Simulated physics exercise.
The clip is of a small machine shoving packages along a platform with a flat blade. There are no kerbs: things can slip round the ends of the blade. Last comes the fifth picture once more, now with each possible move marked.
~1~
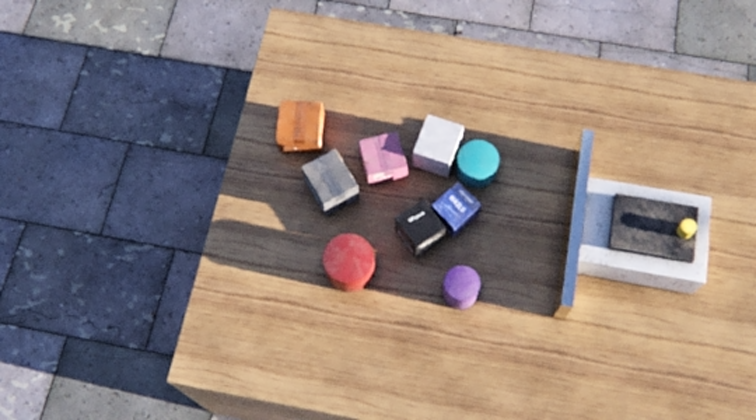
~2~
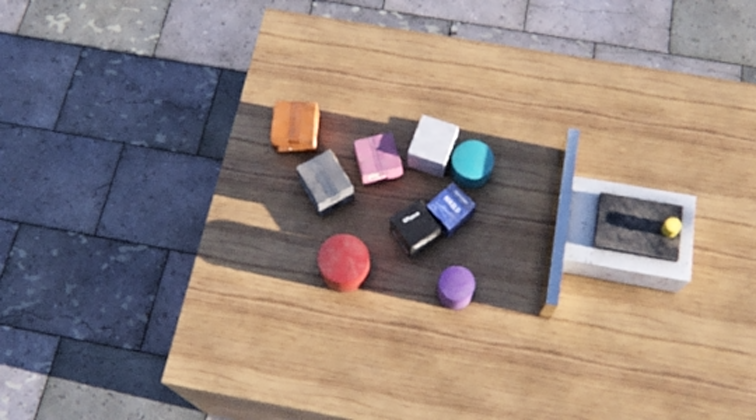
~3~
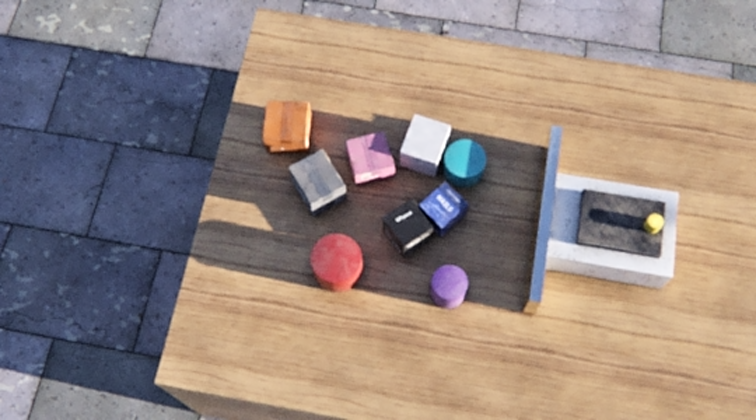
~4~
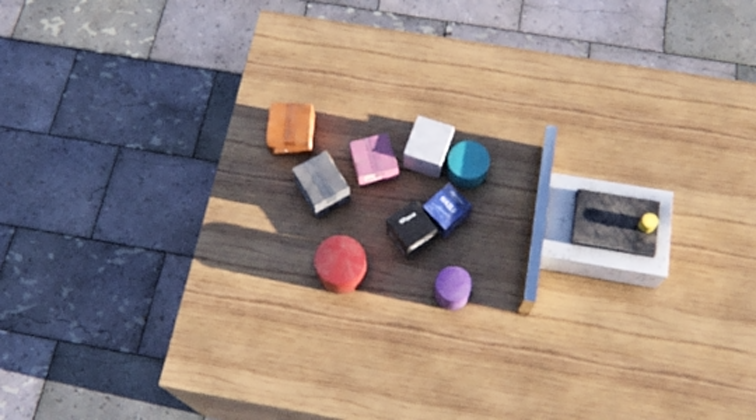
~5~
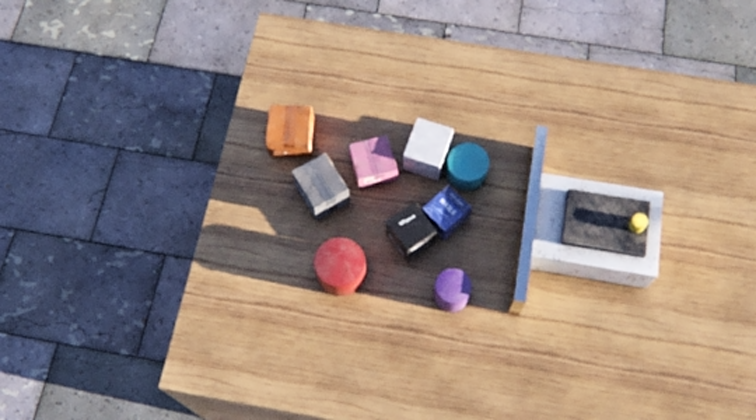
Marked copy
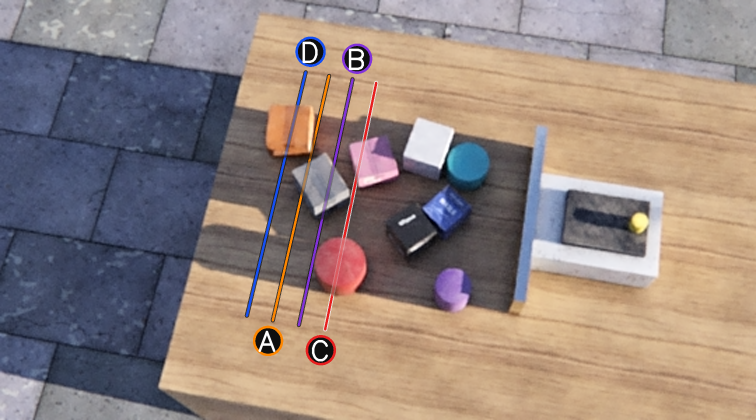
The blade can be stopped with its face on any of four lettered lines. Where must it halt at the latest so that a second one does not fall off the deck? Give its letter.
At D, and not beyond.
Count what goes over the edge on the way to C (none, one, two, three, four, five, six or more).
In all, none.
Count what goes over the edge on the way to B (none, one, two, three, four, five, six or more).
By then, none.
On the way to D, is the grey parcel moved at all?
Yes.
On the marked copy, A at (302, 191); B at (327, 195); C at (352, 200); D at (278, 187).
Following D. Soon after the start, robot (505, 206); white crate (402, 128); purple canister (401, 282).
Later, robot (412, 191); orange box (281, 122); grey parcel (278, 194).
In the end, robot (342, 180); grey parcel over the edge; orange box (238, 97); one fallen.
As for the rest, A is within the limit but short; B is within the limit but short; C is within the limit but short.
